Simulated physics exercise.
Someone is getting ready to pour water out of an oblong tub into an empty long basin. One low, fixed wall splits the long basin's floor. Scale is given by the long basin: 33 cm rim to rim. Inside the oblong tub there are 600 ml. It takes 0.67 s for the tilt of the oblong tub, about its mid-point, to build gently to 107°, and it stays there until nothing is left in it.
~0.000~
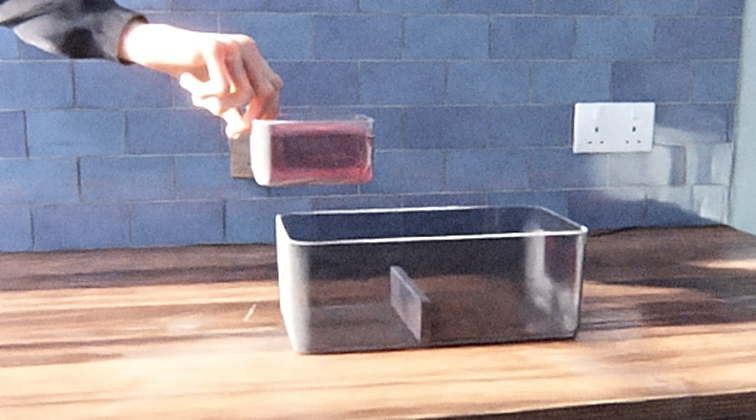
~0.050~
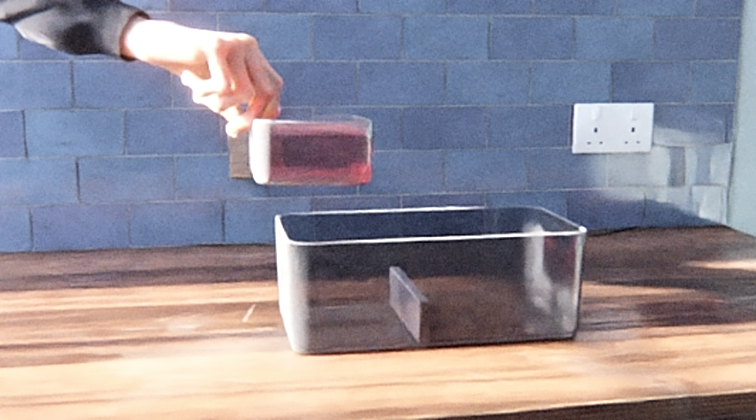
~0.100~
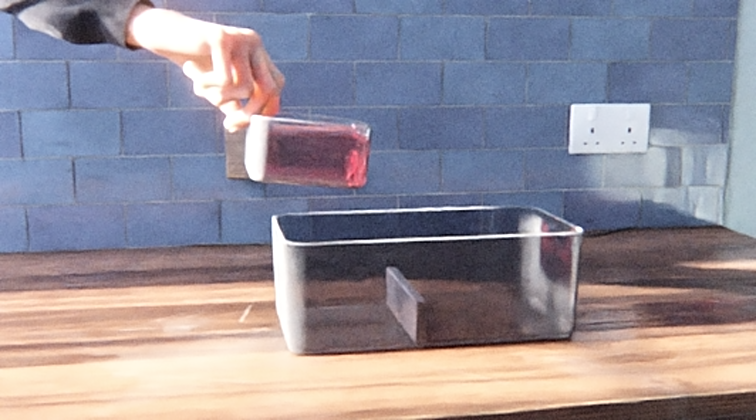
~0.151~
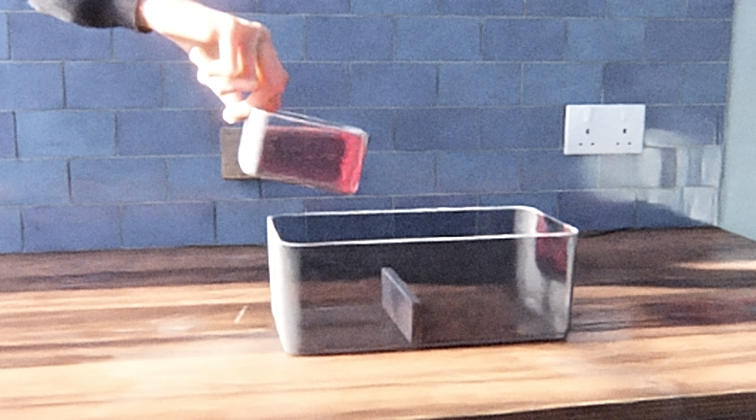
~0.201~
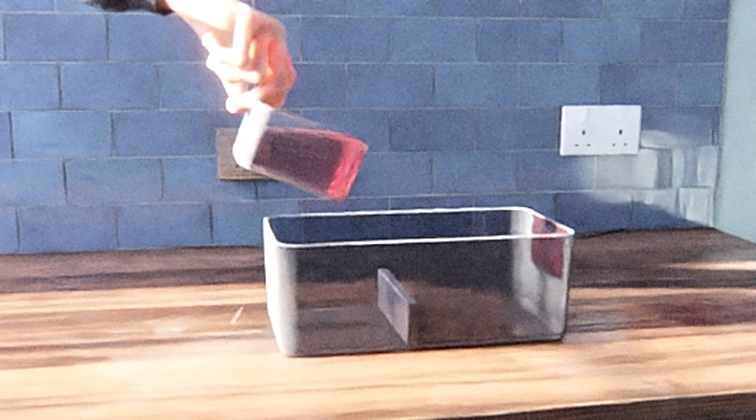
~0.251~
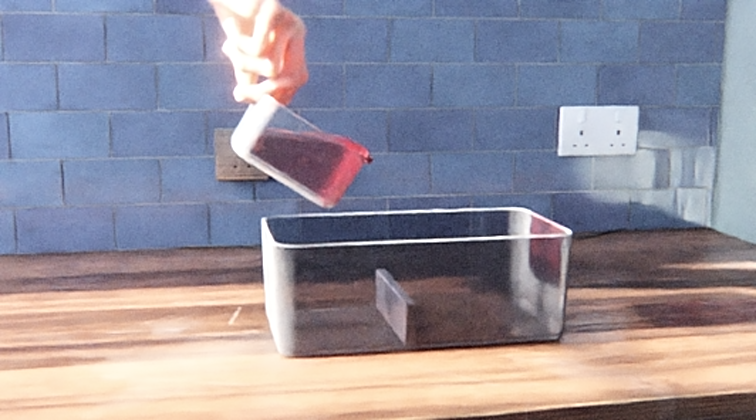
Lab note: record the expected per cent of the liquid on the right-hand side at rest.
Expected right-hand share: 51 per cent.
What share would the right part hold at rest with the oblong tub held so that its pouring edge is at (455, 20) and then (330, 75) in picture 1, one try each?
About 90 %, then about 10 %.
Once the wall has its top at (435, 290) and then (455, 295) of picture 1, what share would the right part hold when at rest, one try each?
10 % and 15 %.
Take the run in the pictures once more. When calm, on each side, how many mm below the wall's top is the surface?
The left side gives some 34 mm, the right side some 38 mm.
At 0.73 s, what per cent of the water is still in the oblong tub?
4 in a hundred, give or take.
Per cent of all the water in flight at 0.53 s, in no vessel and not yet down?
About 24 per cent.
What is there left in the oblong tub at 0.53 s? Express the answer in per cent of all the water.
Close to 20 percent of the liquid remains at that time.
Then, 0.53 s in, the tilt is 95° and 19 per cent is still to pour, 20 is left of the wall and 37 right of it.
Then, 0.73 s in, the tilt is 107° and 4 per cent is still to pour, 43 is left of the wall and 50 right of it.
Then, 0.94 s in, the tilt is 107° and 0 per cent is still to pour, 48 is left of the wall and 51 right of it.
Then, 1.17 s in, the tilt is 107° and 0 per cent is still to pour, 48 is left of the wall and 51 right of it.
Finally, 48 per cent lies left of the wall, 51 right of it and 1 outside.
